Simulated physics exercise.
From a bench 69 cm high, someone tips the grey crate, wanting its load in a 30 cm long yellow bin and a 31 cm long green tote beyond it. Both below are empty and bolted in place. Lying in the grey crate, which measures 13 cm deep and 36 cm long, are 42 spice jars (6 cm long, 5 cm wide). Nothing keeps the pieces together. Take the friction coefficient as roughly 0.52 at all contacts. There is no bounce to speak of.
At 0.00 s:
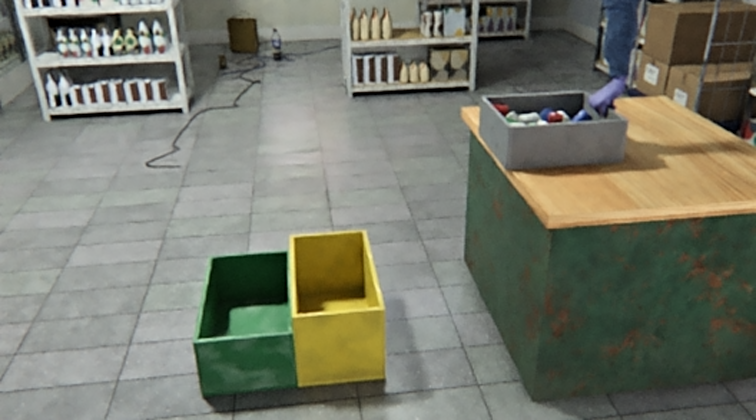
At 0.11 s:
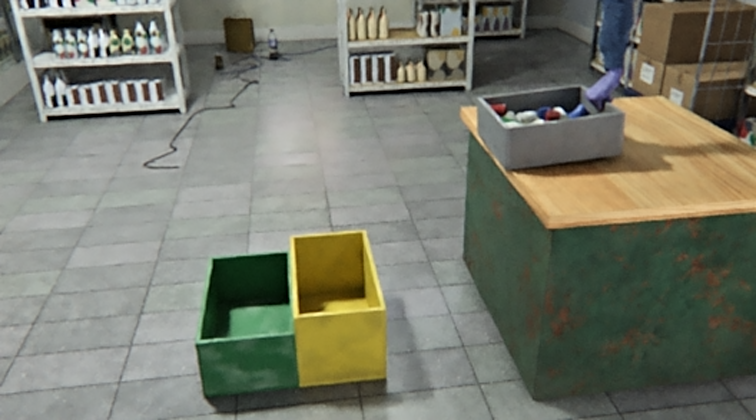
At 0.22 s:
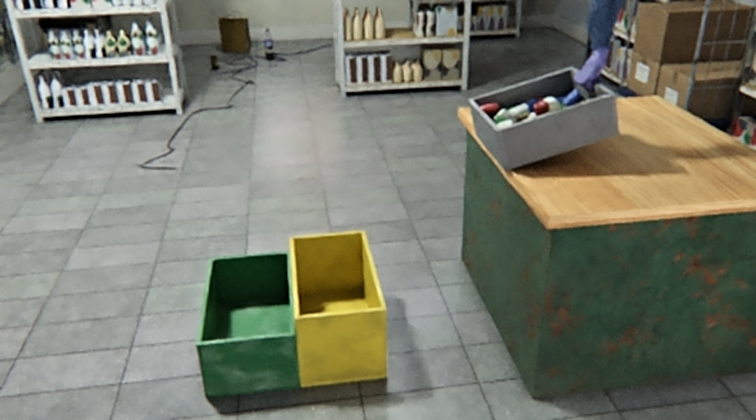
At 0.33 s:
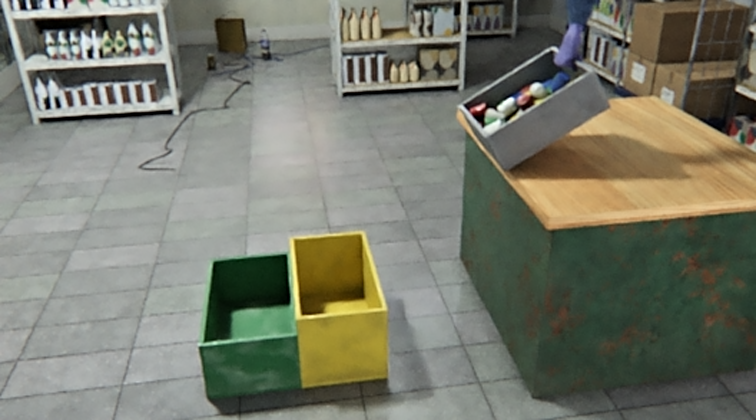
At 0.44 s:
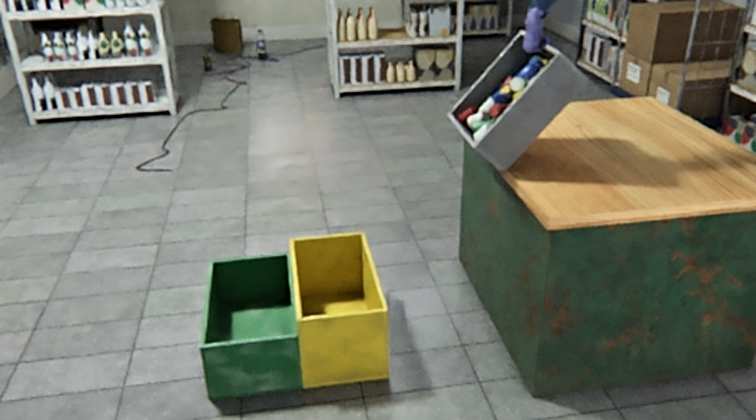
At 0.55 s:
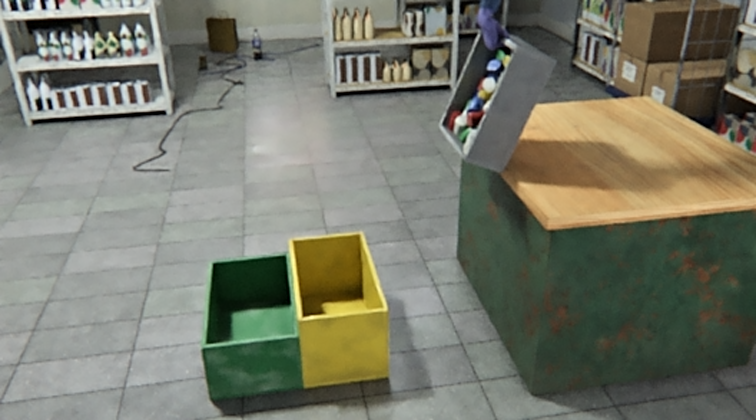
A gloved hand tilted a grey crate of small colourful items up on the edge of a wooden-topped bench until it stood steeply, while the yellow bin and green tote sat on the tiled floor.
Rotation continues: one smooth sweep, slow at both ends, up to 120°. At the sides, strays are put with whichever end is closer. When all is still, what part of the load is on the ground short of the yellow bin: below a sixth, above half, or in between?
The count tops half.
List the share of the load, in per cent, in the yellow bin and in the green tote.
Shares: Approx. 30 % and 0 %.
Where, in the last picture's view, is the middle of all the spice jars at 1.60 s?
The middle lies close to (393, 328).
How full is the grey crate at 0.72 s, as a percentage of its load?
Around 100 per cent of the load.
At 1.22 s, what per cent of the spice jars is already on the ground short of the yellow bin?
30 %.
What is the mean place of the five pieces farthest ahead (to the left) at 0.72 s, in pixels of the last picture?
Near (442, 132) in pixels.
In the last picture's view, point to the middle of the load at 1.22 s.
Somewhere around pixel (401, 317) in the last view.
After 0.72 s, tilt 96°; 41 still in the grey crate and 1 in the air.
After 0.93 s, tilt 118°; 14 still in the grey crate and 28 in the air.
After 1.22 s, tilt 120°; 4 still in the grey crate, 12 in the yellow bin, 13 on the ground short of the yellow bin and 13 in the air.
When it is over (at 1.60 s), 12 in the yellow bin and 30 on the ground short of the yellow bin. Asked share, 30 of 42, 71 per cent.
